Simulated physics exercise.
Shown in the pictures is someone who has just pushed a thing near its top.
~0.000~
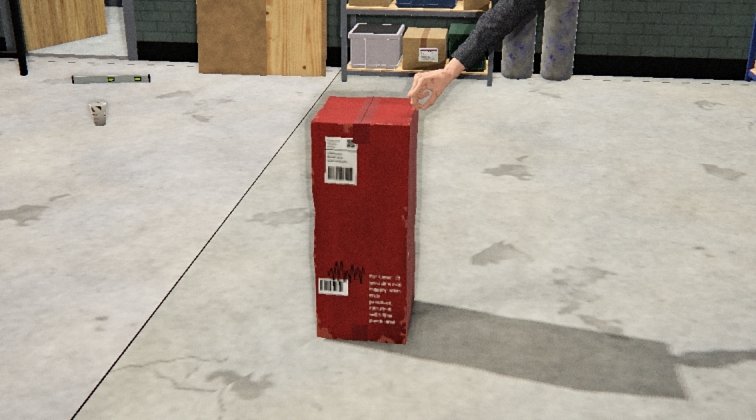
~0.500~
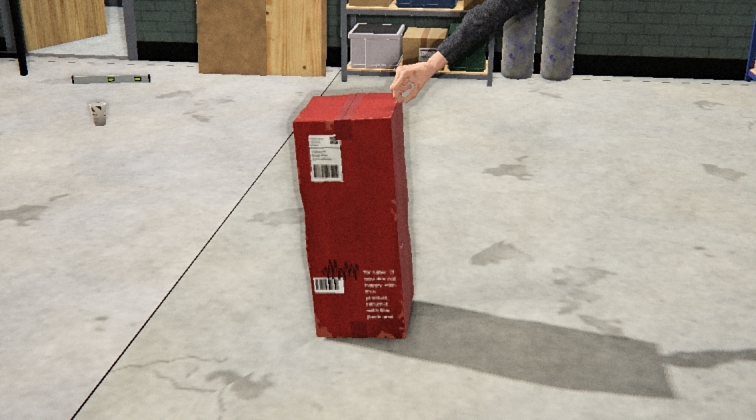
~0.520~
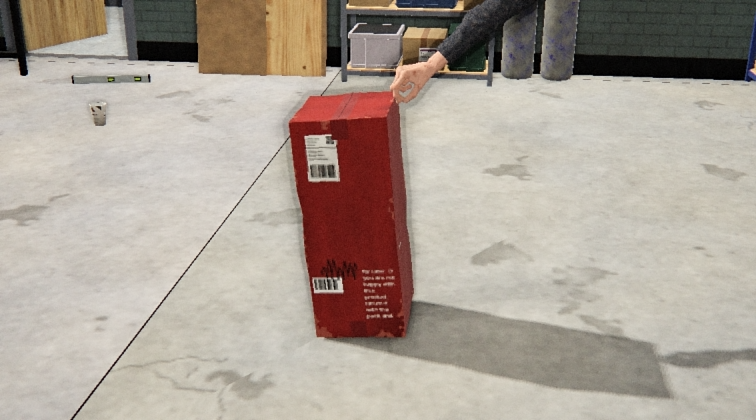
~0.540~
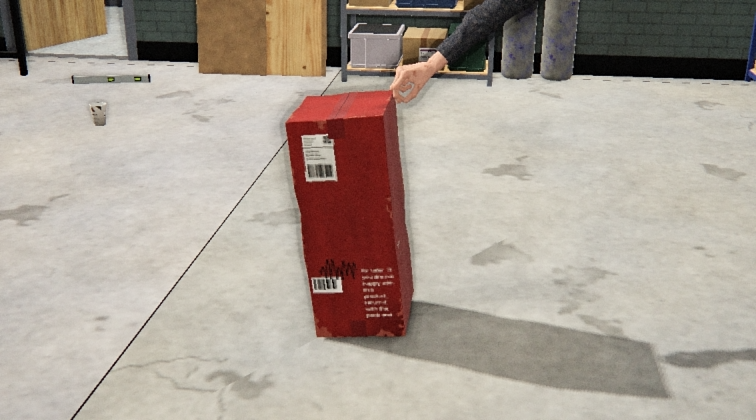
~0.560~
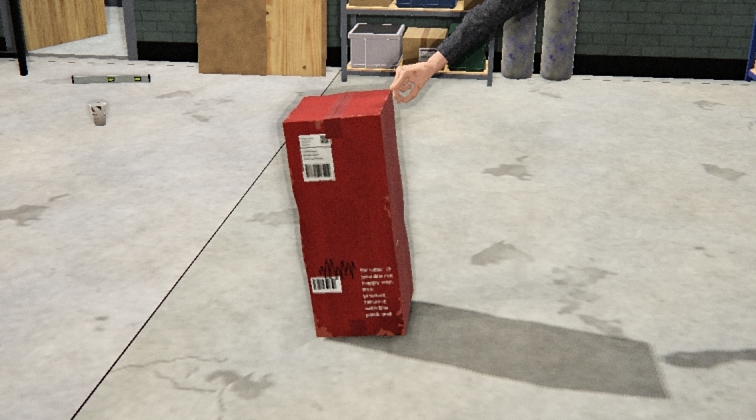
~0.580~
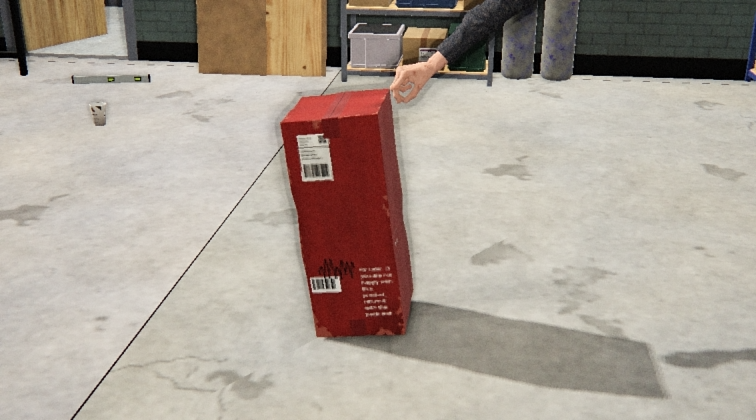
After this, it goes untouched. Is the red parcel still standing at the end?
Recovers.
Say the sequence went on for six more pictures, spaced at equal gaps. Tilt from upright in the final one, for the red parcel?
About 8°.
Around 0.94 s, red parcel 2° off upright near (372, 217).
Finally (2.1 s), the red parcel rocks back upright, near (367, 219).
